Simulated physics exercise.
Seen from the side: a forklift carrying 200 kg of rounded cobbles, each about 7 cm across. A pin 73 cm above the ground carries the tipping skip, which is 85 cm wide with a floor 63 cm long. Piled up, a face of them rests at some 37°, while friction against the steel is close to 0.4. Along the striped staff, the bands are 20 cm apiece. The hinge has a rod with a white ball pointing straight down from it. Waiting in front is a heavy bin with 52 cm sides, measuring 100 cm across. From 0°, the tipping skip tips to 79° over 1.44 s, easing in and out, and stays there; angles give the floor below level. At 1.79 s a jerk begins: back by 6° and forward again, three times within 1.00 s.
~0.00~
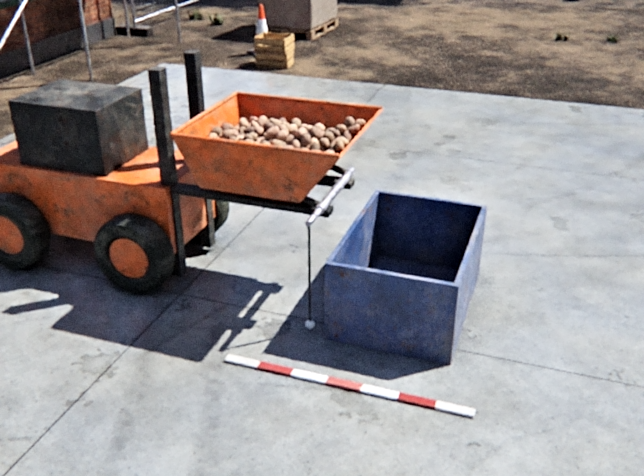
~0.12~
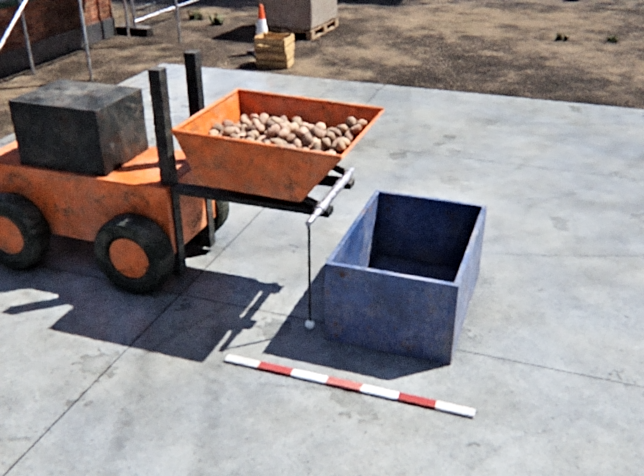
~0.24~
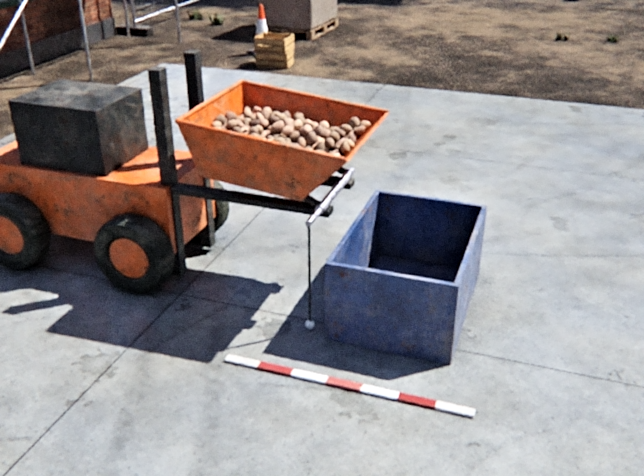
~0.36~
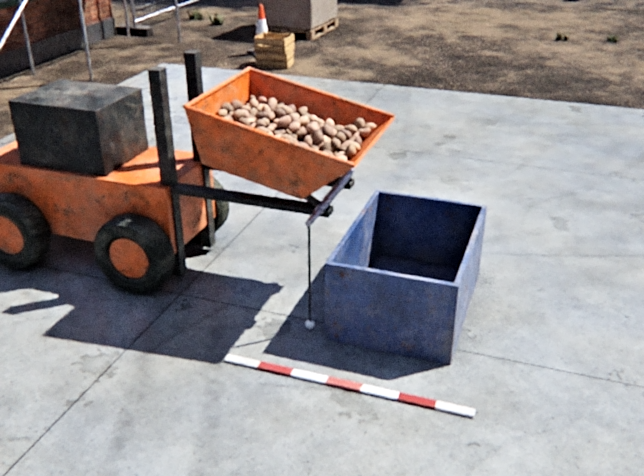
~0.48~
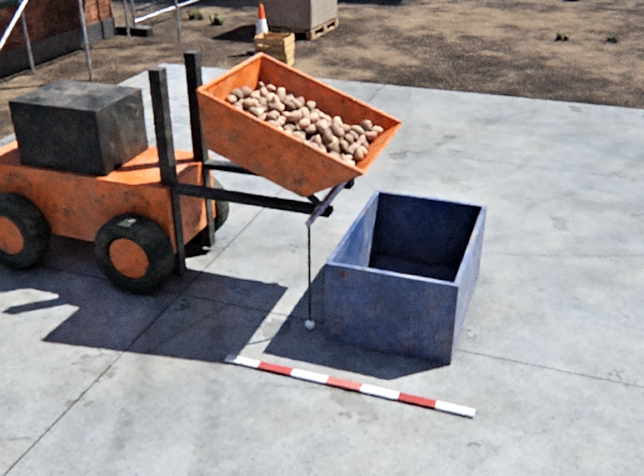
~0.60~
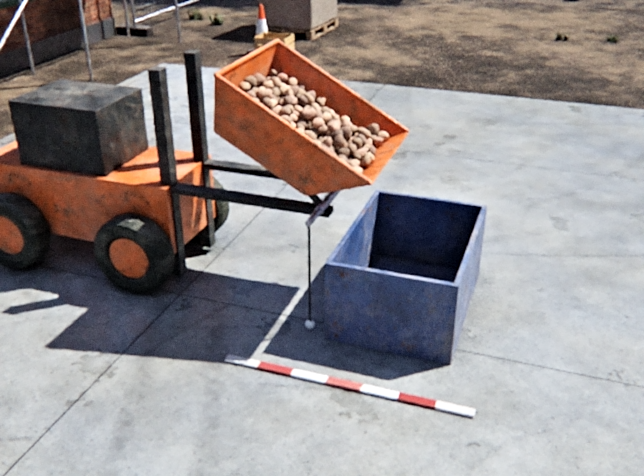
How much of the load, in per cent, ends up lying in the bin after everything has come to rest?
Roughly 95 per cent of it.
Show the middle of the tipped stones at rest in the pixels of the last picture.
The resting stones are centred at roughly (426, 289).
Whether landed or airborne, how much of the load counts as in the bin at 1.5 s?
About 55%.
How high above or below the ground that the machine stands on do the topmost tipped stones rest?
The top of the heap ends up around 40 cm above that ground.
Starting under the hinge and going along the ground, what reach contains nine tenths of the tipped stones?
Distance along the ground: Some 80 cm.
After 1.1 s the floor is at 67°; 100 % in the tipping skip; the foremost stones are at (409, 190).
After 1.5 s the floor is at 79°; 46 % in the tipping skip, 53 % in the bin, 1 % beside or beyond the bin; the foremost stones are at (462, 284).
After 3.2 s the floor is at 79°; 0 % in the tipping skip, 97 % in the bin, 3 % beside or beyond the bin; the foremost stones are at (609, 337).
After 5.5 s the floor is at 79°; 0 % in the tipping skip, 97 % in the bin, 3 % beside or beyond the bin; the foremost stones are at (609, 337).
